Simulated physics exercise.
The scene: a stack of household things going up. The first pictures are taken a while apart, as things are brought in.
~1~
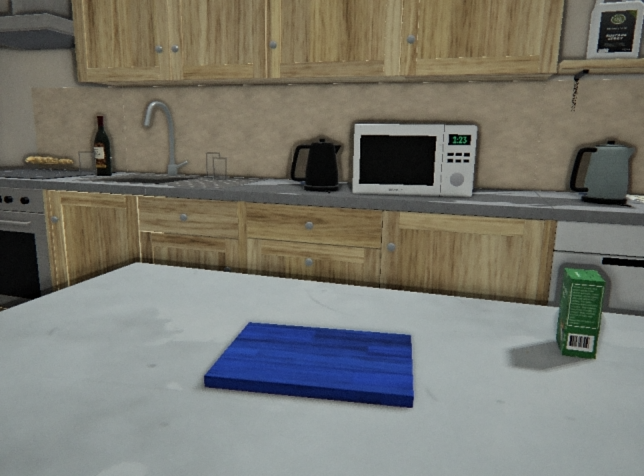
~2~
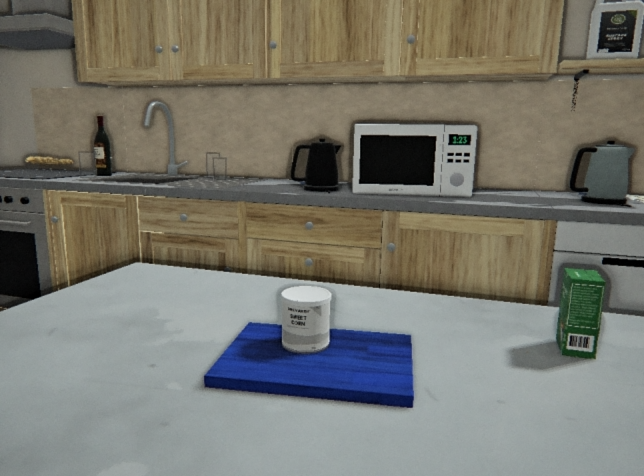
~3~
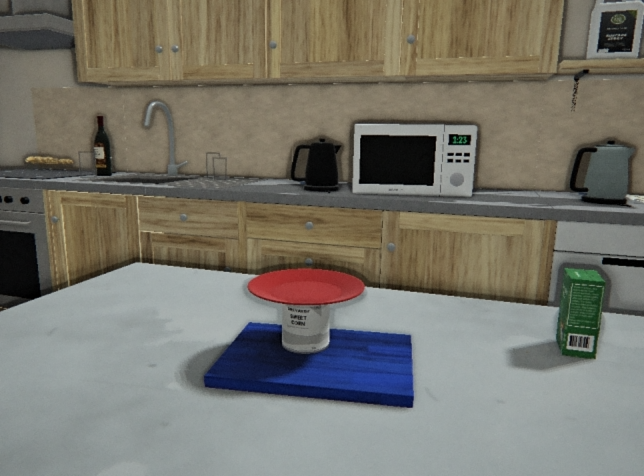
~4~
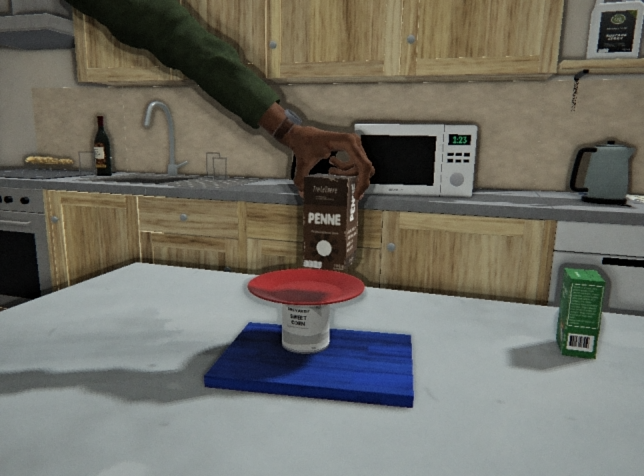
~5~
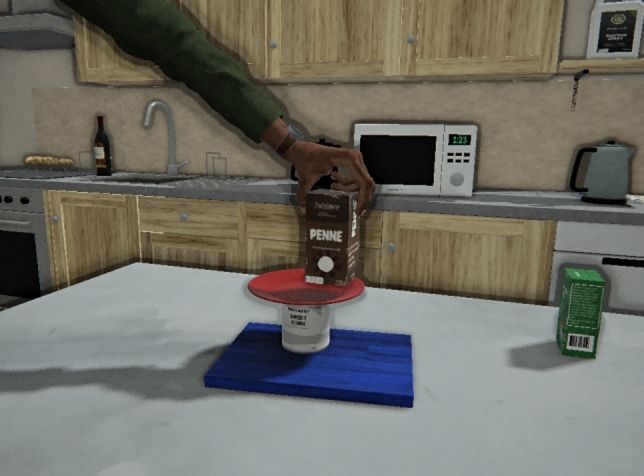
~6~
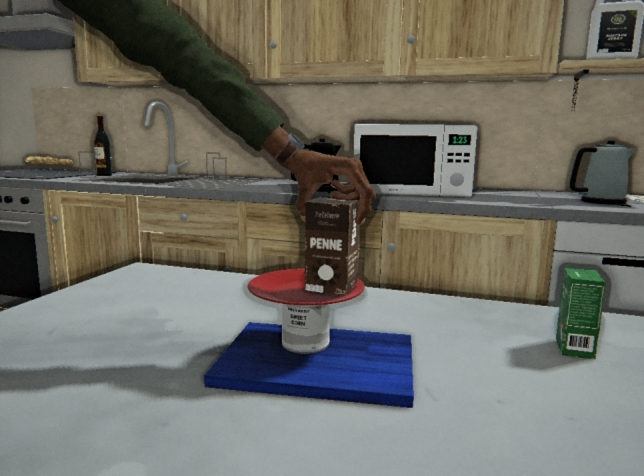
A hand lowered a brown penne box onto a red plate and kept hold of it, after a white tub had appeared on a blue board and the plate on top of the tub.
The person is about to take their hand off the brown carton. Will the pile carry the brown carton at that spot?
As it turns out, it holds.
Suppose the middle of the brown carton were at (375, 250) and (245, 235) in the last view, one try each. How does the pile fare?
In the first case it loses its balance; in the second case it gives way.
Then, 0.60 s after the last picture, nothing has stirred.
Then, 1.60 s after the last picture, brown carton resting near (333, 245).
At rest, all 5 in place. Seen from the same camera at the end, brown carton near (334, 245). The pile keeps its balance.
